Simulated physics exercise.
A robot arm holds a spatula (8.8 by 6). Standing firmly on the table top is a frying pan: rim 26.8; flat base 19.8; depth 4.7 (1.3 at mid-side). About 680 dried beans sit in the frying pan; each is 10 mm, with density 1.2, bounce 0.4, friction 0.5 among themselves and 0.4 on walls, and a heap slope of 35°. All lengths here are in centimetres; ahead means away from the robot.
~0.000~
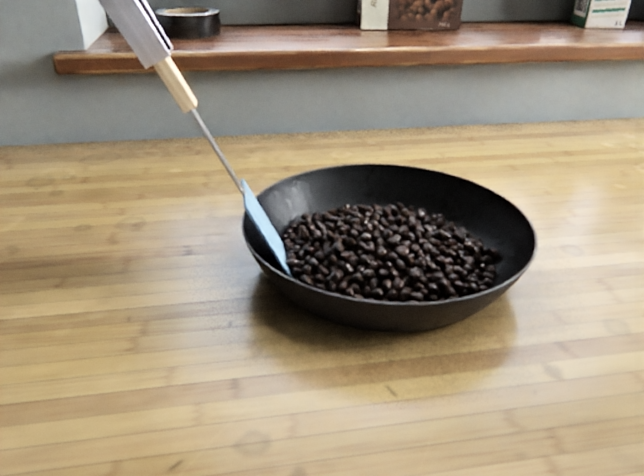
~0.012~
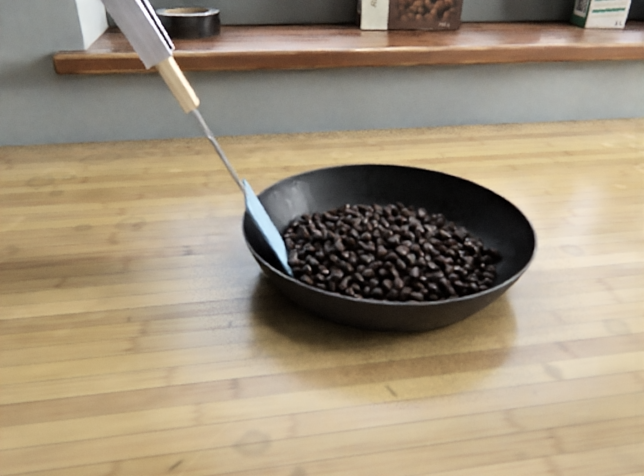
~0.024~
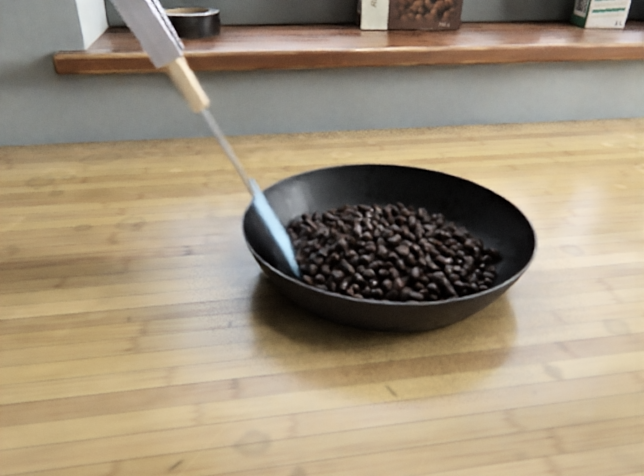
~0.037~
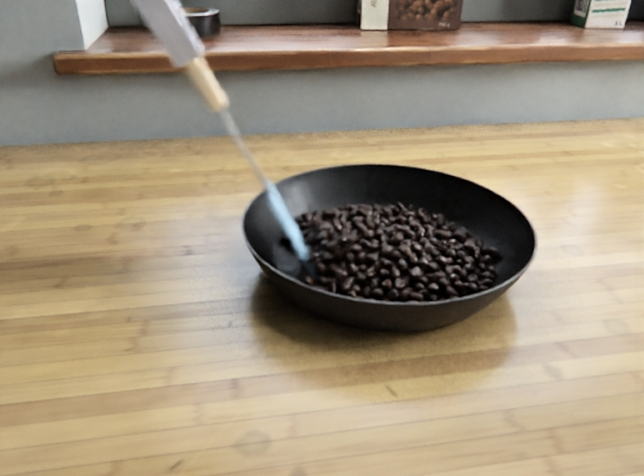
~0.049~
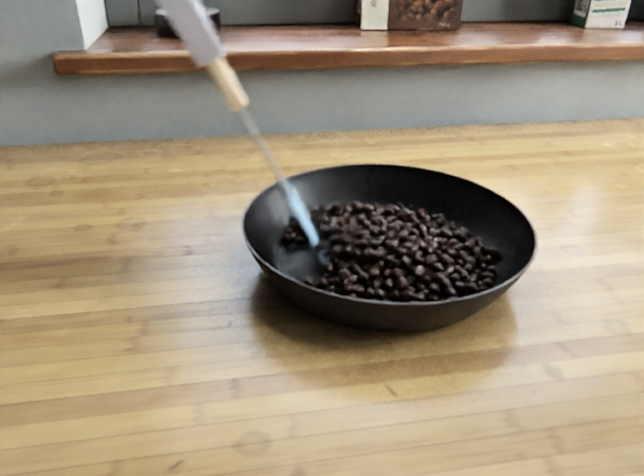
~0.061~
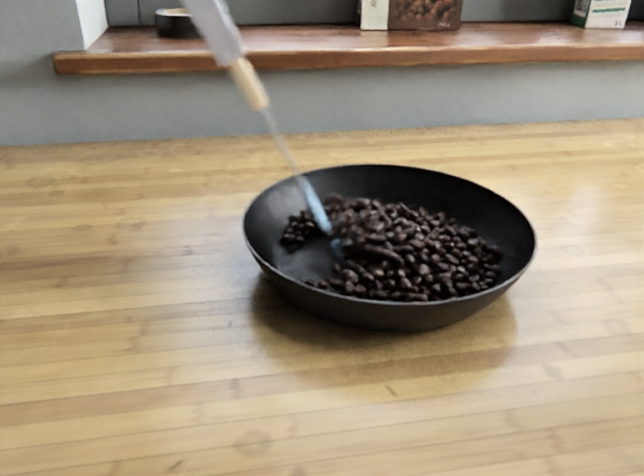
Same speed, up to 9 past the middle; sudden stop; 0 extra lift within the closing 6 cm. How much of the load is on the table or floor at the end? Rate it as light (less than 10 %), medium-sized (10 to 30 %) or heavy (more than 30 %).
Rated medium-sized.
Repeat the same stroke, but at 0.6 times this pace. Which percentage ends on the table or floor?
Near 5 in a hundred.
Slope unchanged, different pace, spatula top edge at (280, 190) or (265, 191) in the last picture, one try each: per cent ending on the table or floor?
Near 10 per cent in the first try and near 5 per cent in the second.
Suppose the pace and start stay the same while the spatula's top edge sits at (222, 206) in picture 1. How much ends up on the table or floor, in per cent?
10 percent or so.
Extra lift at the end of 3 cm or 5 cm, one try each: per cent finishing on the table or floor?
Near 15 and 15 percent respectively.
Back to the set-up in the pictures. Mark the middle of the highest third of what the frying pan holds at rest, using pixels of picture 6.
Pixel position: Approx. (468, 228).
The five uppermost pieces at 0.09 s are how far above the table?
They are near 7 cm up.
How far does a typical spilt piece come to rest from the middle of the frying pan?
It's around 24 cm.
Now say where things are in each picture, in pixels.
The first frame shows the spatula top edge at (243, 192), sloping 64°; upper third of the load around (380, 245), from x 285 to 495, top at y 205; 685 in the frying pan.
The second frame shows the spatula top edge at (245, 192), sloping 64°; upper third of the load around (380, 245), from x 285 to 495, top at y 205.
The third frame shows the spatula top edge at (253, 192), sloping 64°; upper third of the load around (379, 244), from x 285 to 495, top at y 205.
The fourth frame shows the spatula top edge at (269, 191), sloping 64°; upper third of the load around (375, 242), from x 285 to 495, top at y 205.
The fifth frame shows the spatula top edge at (287, 190), sloping 64°; upper third of the load around (379, 240), from x 285 to 495, top at y 205.
The sixth frame shows the spatula top edge at (306, 189), sloping 64°; upper third of the load around (382, 236), from x 285 to 495, top at y 200; 685 in the frying pan.
After 0.09 s, sloping 64°, highest piece 8 above the table; 685 in the frying pan.
After 0.12 s, sloping 64°, highest piece 10 above the table; 684 in the frying pan, 1 on the blade or in flight.
After 0.34 s, sloping 64°, highest piece 7 above the table; 586 in the frying pan, 74 on the table or floor, 25 on the blade or in flight.
After 1.39 s, sloping 64°, highest piece 5 above the table; 586 in the frying pan, 99 on the table or floor.
In the end, 586 in the frying pan, 99 on the table or floor. That is 14 % on the table or floor.
